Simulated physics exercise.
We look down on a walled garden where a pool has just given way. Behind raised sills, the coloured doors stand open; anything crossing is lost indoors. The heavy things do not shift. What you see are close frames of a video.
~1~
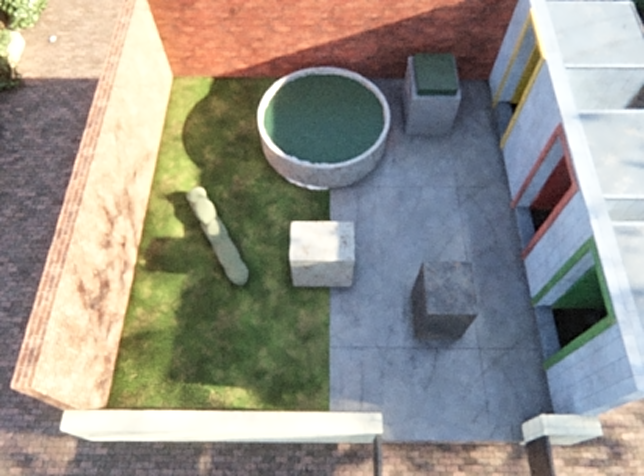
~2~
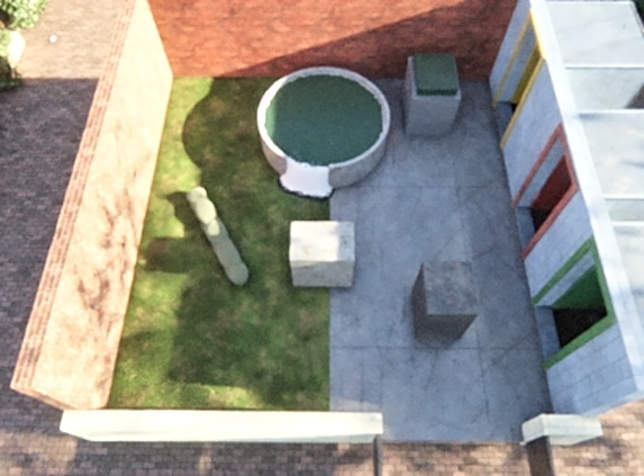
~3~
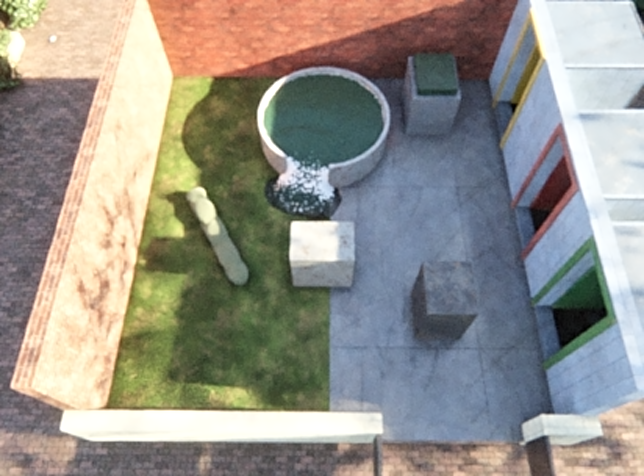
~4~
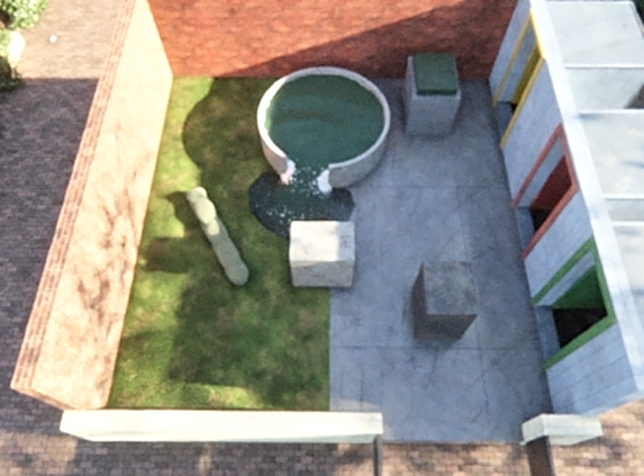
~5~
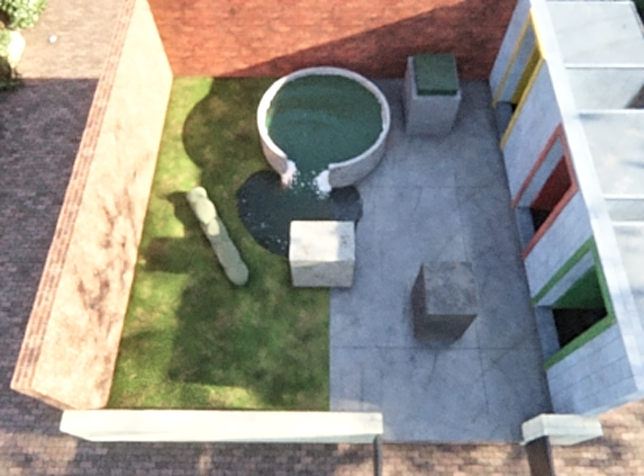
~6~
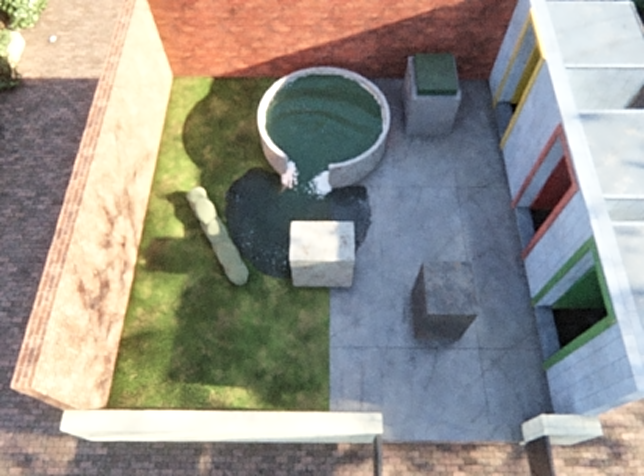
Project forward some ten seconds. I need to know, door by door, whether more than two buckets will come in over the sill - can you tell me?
I predict the red door will remain at two buckets or below. I predict the yellow door will remain at two buckets or below. I predict the green door will remain at two buckets or below.
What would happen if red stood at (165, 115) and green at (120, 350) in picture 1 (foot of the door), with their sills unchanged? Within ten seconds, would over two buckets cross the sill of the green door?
The green door remains below the mark.
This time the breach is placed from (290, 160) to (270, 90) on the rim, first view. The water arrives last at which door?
I say the green door.
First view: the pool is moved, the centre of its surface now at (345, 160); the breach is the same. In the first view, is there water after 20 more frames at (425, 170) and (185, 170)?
Result: Spared; inundated.
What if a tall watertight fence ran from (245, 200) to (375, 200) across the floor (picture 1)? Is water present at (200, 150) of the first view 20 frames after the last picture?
Answer: Covered.
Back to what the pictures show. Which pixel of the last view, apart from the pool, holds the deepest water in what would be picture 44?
Look near (298, 245).
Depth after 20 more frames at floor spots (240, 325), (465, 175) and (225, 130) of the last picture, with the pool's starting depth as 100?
Respectively near 8, 2 and 4 per cent.
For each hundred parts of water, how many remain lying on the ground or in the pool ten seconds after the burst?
About 96 %.
A moment on, water covers 15 % of the floor; the red door not reached, the yellow door not reached, the green door not reached.
Next, water covers 25 % of the floor; the red door not reached, the yellow door not reached, the green door not reached.
Then, water covers 50 % of the floor; the red door wet at the sill, nothing in, the yellow door not reached, the green door wet at the sill, nothing in.
Later, water covers 80 % of the floor; the red door wet at the sill, nothing in, the yellow door wet at the sill, nothing in, the green door wet at the sill, nothing in.
In the end, water covers 95 % of the floor; the red door wet at the sill, nothing in, the yellow door wet at the sill, nothing in, the green door wet at the sill, nothing in.
